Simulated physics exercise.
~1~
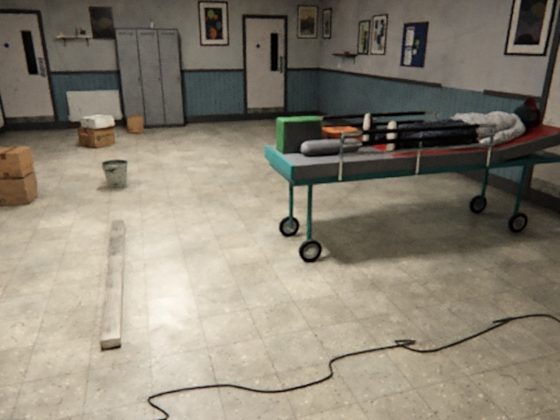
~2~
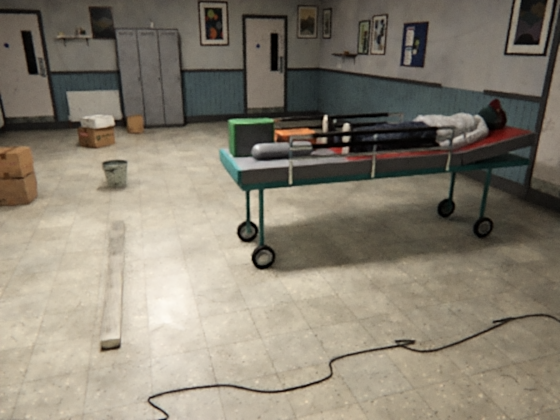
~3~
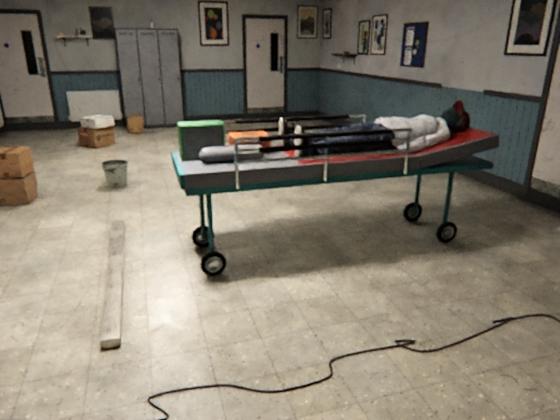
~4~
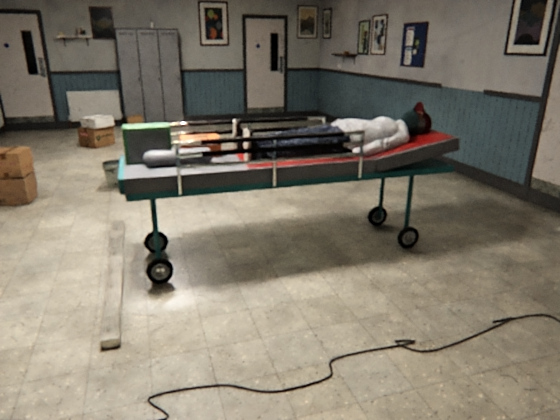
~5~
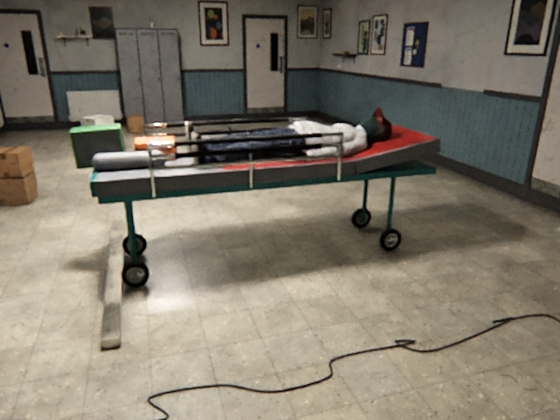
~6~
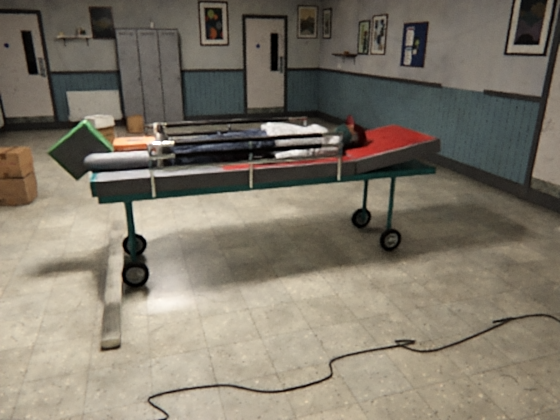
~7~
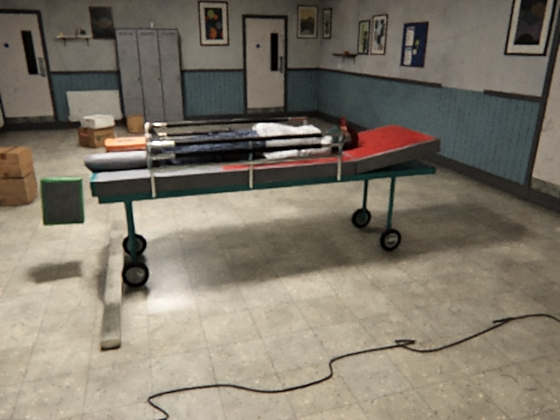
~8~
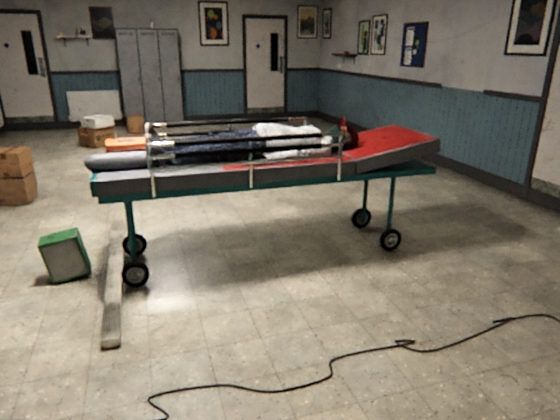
A wheeled stretcher rolls left, stops at a floor sill, and its green box topples off.
